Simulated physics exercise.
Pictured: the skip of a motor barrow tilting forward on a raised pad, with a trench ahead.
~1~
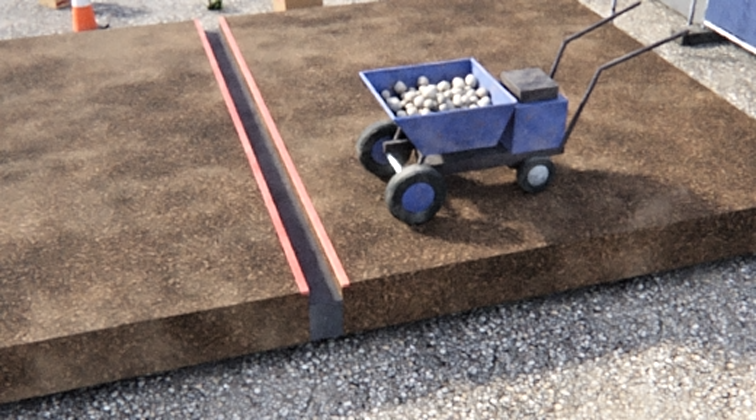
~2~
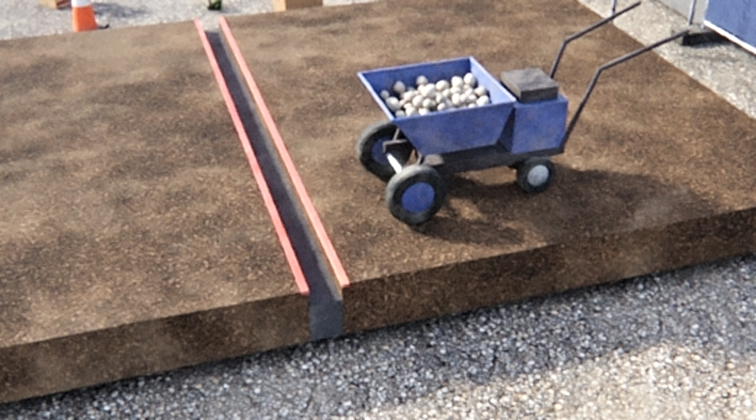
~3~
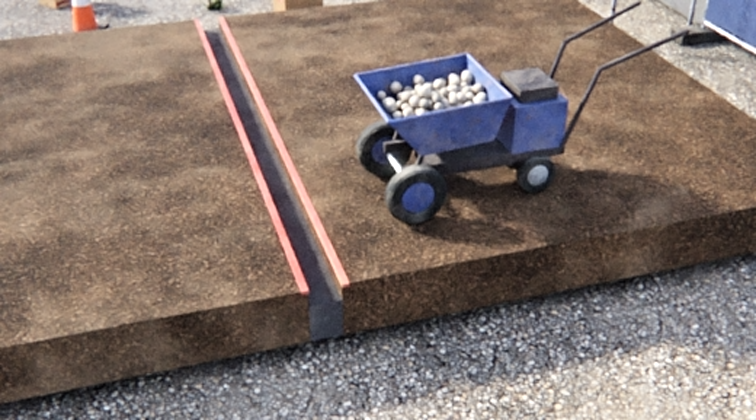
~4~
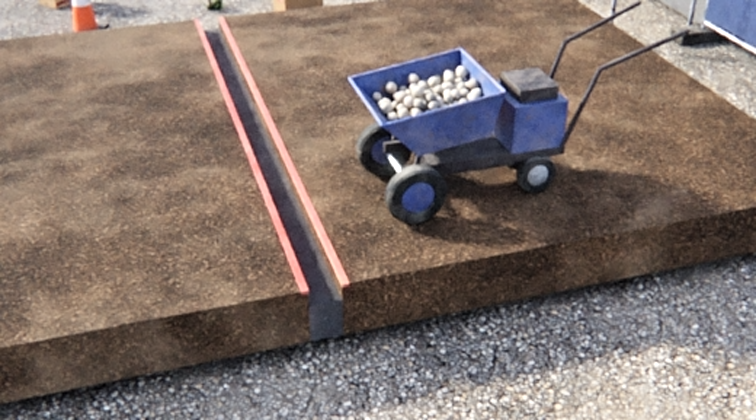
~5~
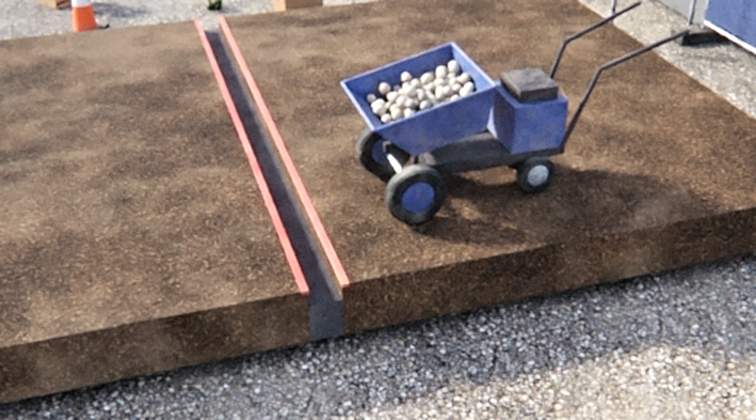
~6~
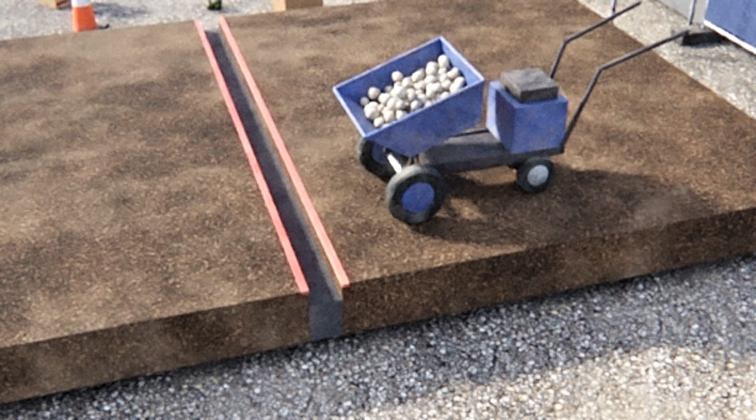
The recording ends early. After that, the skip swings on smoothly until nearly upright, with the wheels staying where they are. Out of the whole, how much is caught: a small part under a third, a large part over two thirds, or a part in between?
Out of the whole, a part in between is caught.
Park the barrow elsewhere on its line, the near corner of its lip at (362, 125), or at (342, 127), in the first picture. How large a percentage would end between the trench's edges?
In turn 10 and 0 in a hundred.
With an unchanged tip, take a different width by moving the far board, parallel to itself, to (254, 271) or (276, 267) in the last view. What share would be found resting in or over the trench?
For the first it's 90 per cent, for the second 80 per cent.
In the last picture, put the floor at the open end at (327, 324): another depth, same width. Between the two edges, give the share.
It would be close to 90 percent.
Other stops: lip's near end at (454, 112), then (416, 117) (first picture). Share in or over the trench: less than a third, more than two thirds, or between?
Note - position 1: Under a third; position 2: In the middle band.
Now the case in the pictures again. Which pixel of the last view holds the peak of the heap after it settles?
Top, approx.: (294, 189).
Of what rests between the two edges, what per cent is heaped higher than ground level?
Share: Around 40 %.
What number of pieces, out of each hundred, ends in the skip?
About 15 in a hundred.
Soon after the last picture, skip tipped steeply; all in the skip.
A little later, skip tipped right over; most in the skip; a stray few short of the trench; a small part in or heaped over the trench; a stray few beyond it; a stray few falling.
Later still, skip tipped right over; about a quarter in the skip; a stray few short of the trench; about two thirds in or heaped over the trench; about a quarter beyond it.
By the end, skip tipped right over; a small part in the skip; a small part short of the trench; about half in or heaped over the trench; about a quarter beyond it.
